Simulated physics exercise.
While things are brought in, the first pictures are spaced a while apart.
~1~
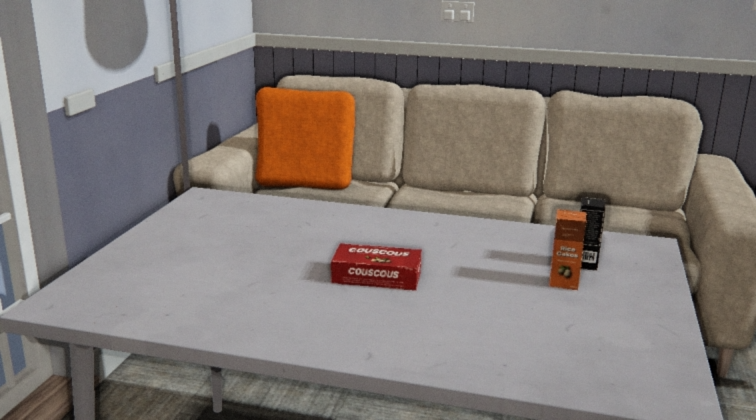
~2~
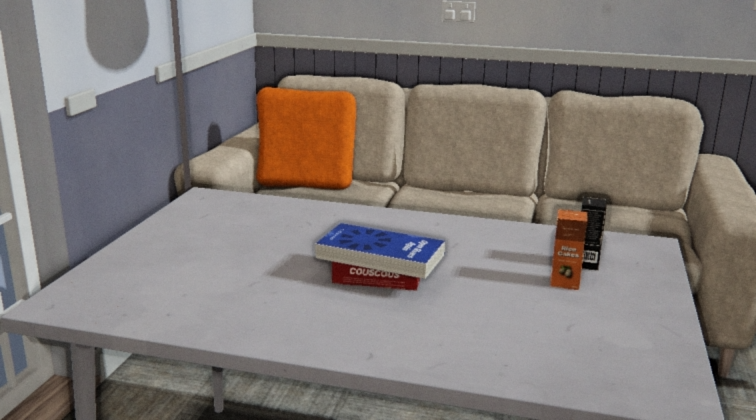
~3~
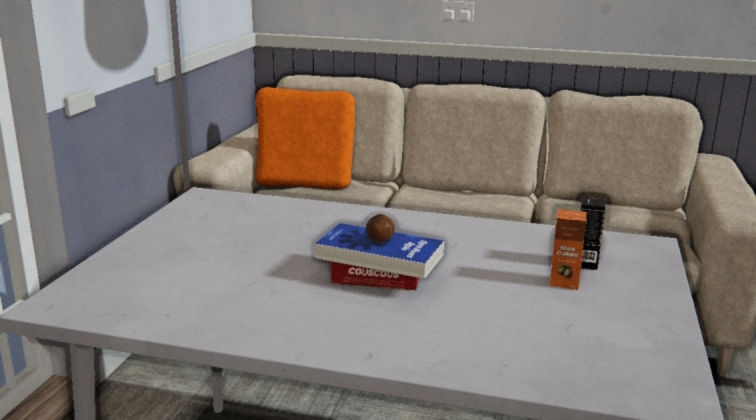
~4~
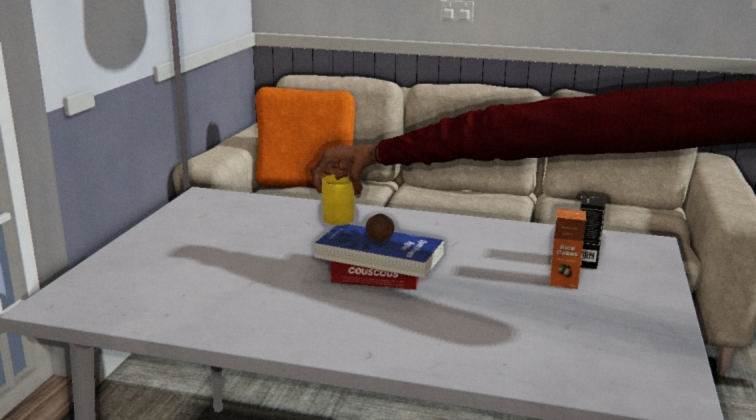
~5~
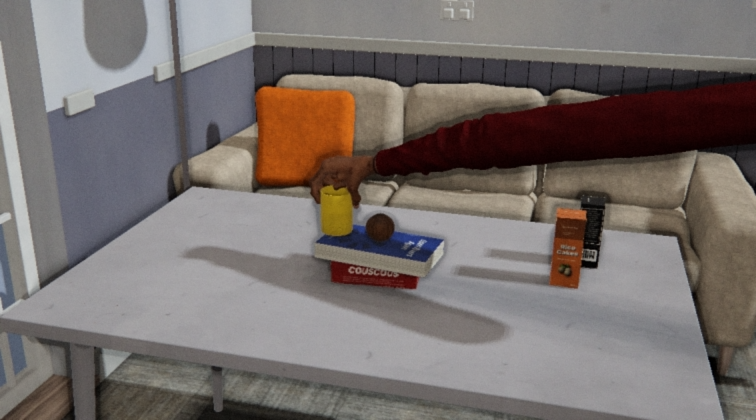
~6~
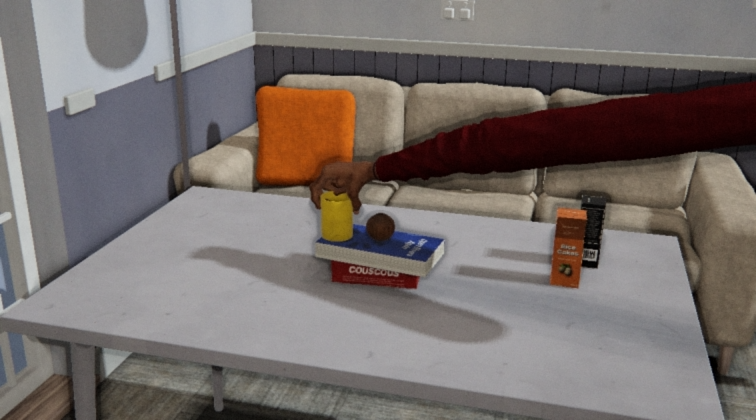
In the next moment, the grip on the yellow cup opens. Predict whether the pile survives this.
It survives and stands.
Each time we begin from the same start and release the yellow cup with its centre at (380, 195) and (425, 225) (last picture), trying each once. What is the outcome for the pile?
Case A: It comes down; case B: It does not fall.
Then, 0.60 s after the last picture, nothing has stirred.
Then, 1.60 s after the last picture, yellow cup resting near (336, 217).
At rest, all 6 in place. Seen from the same camera at the end, yellow cup near (336, 217). The pile holds.
